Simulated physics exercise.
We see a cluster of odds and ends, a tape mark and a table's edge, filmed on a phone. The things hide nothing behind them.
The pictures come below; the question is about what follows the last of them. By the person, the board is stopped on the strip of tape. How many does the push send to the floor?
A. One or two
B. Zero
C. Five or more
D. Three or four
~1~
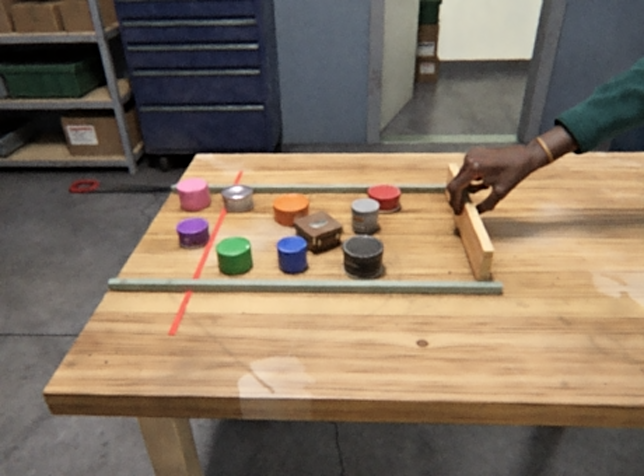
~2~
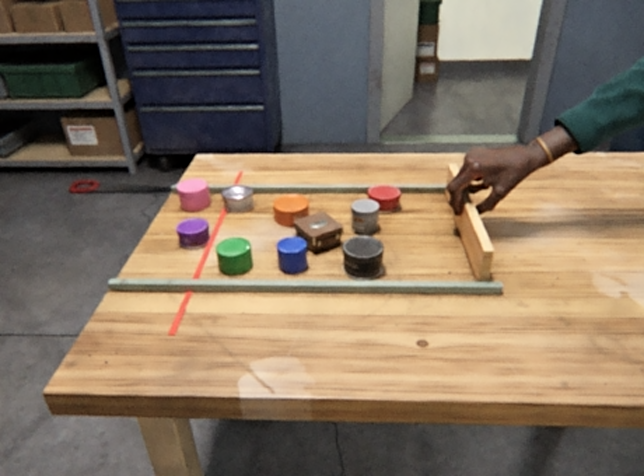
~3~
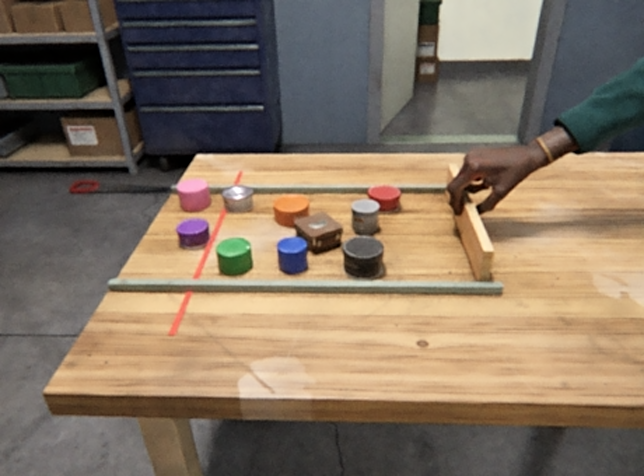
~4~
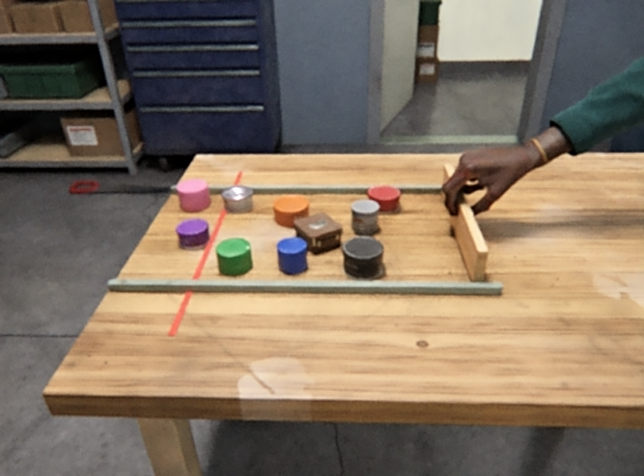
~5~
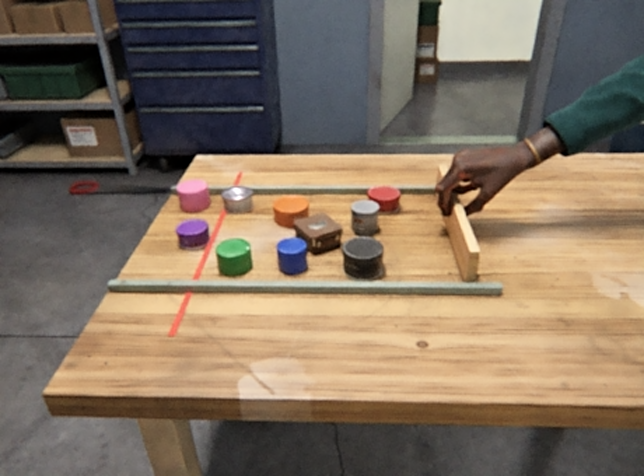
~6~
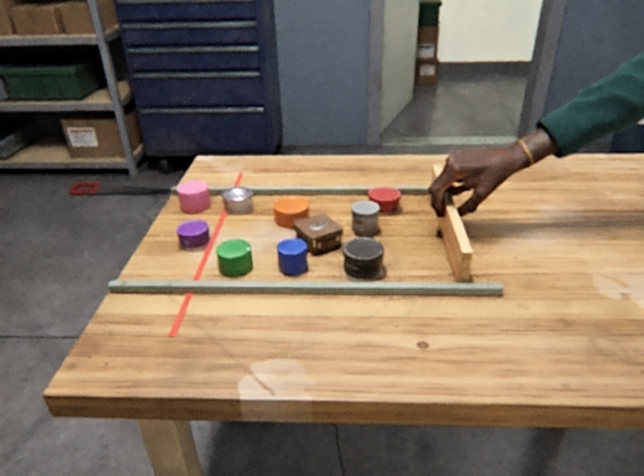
The answer is A.
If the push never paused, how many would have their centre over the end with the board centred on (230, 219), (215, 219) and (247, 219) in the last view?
Taking the places in turn, the counts are 0, 2 and 0.
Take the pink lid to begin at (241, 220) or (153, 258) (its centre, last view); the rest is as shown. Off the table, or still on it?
Place by place, it holds its place, then goes down.
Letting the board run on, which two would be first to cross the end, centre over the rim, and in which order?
Pink lid, green lid.
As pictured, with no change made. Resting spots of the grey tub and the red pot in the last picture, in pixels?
The grey tub stops around (203, 219); the red pot around (212, 199).
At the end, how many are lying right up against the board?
The count is 4.
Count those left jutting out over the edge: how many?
It's 0.
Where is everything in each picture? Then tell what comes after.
In the first frame, pink lid (194, 194); purple pot (194, 233); white pot (238, 199); board (466, 217); tape (215, 233).
In the second frame, purple pot (194, 233); board (466, 217).
In the third frame, white pot (238, 199); blue lid (292, 256).
In the fourth frame, pink lid (194, 196); orange tub (291, 211).
In the fifth frame, purple pot (193, 234); grey tub (365, 218).
In the sixth frame, pink lid (194, 197); purple pot (194, 235); white pot (238, 201); board (448, 219); tape (215, 235).
Soon after, none off yet; pink lid at rest near (194, 197); purple pot at rest near (194, 235); white pot at rest near (238, 201).
Then, none off yet; pink lid moving near (187, 197); purple pot at rest near (191, 235); white pot moved about its own width near (218, 197).
At rest, the number that fall off is one or two; fallen, green lid and pink lid.
